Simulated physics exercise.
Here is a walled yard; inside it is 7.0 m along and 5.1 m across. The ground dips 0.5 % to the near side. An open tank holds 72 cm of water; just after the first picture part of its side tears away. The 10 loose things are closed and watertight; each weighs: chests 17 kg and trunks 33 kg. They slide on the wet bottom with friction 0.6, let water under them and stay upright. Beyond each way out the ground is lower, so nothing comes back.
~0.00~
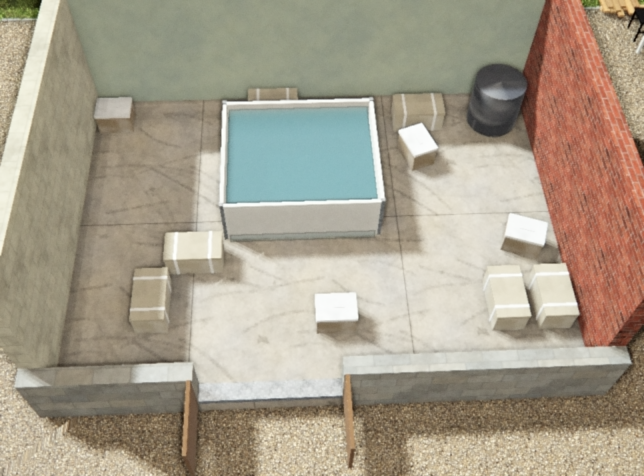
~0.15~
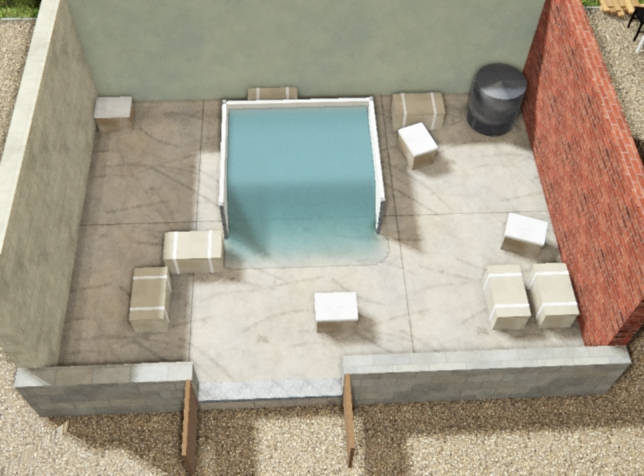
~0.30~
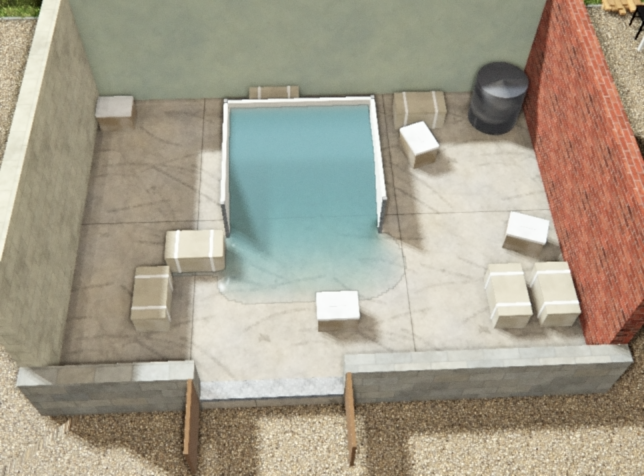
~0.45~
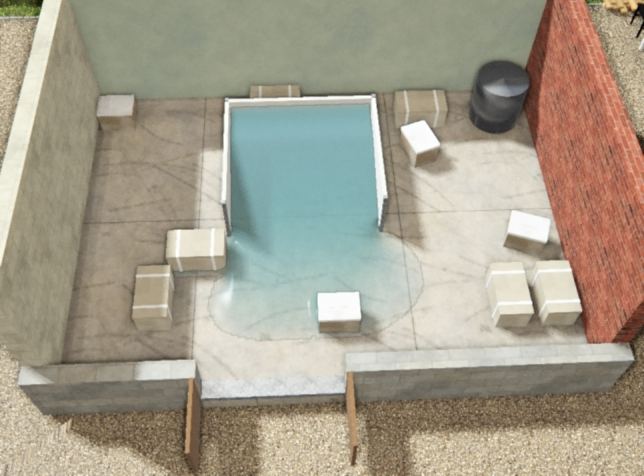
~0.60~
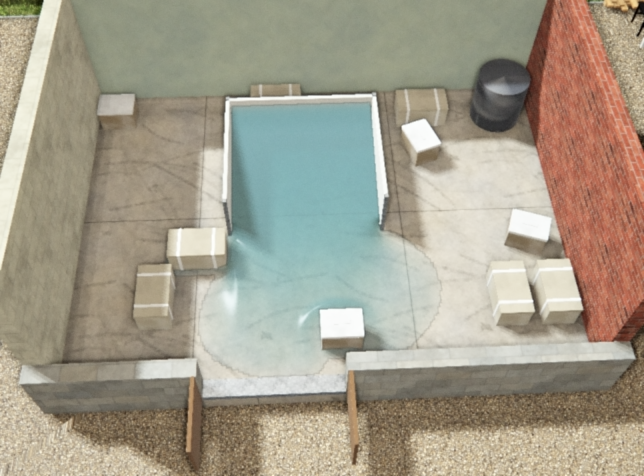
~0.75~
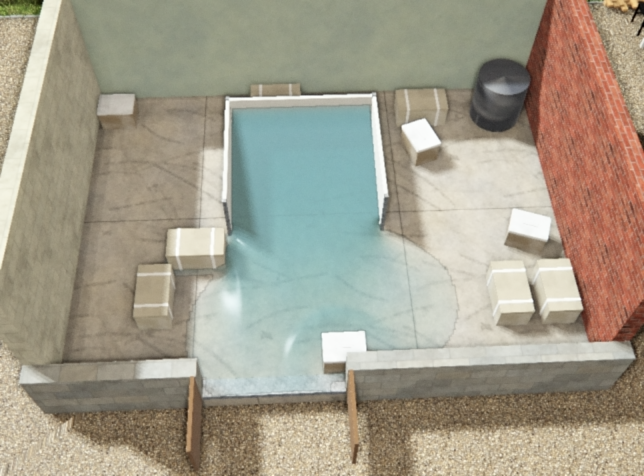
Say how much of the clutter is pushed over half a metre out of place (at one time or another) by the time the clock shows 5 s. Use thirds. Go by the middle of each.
That comes to from one to two thirds.
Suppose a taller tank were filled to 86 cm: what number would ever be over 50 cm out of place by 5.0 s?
Then 4.
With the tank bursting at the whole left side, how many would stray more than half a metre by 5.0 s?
In that case 5 of them.
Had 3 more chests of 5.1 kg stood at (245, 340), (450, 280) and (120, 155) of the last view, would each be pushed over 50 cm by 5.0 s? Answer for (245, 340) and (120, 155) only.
In that order: Over, short of it.
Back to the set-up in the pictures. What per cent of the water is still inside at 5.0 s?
Some 54 per cent remains.
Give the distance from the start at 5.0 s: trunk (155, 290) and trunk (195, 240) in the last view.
In that order: 0 cm, 10 cm.
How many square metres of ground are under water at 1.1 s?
About 13 m2.
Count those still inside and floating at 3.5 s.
I count 0.
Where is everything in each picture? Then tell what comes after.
In the first picture, a chest at (336, 306), on the bottom; a trunk at (193, 245) rests on the ground; water covers 4.0 m2; 0 of 10 have shifted.
In the second picture, a chest at (336, 306), on the bottom; a trunk at (193, 245), on the bottom; water covers 5.2 m2; 0 of 10 have shifted.
In the third picture, a chest at (338, 305) rests on the ground; a trunk at (194, 244), on the bottom; water covers 6.8 m2; 0 of 10 have shifted.
In the fourth picture, a chest at (339, 306), on the bottom, 3 cm from its start; a trunk at (195, 243) rests on the ground; water covers 8.3 m2; 0 of 10 have shifted.
In the fifth picture, a chest at (342, 323), on the bottom, 32 cm from its start; a trunk at (196, 242), on the bottom; 10.2 m2 under water; 1 of 10 have shifted.
In the sixth picture, a chest at (344, 346), on the bottom, 65 cm from its start; a trunk at (195, 242), on the bottom; water covers 11.9 m2; 1 of 10 have shifted.
After 1.1 s 1 of 10 are over 50 cm from their spots; 1 afloat.
After 2.2 s 1 of 10 are over 50 cm from their spots; 0 afloat.
After 3.5 s 4 of 10 are over 50 cm from their spots; 0 afloat.
After 5.0 s 4 of 10 are over 50 cm from their spots, and 4 have been at some point; 1 afloat.
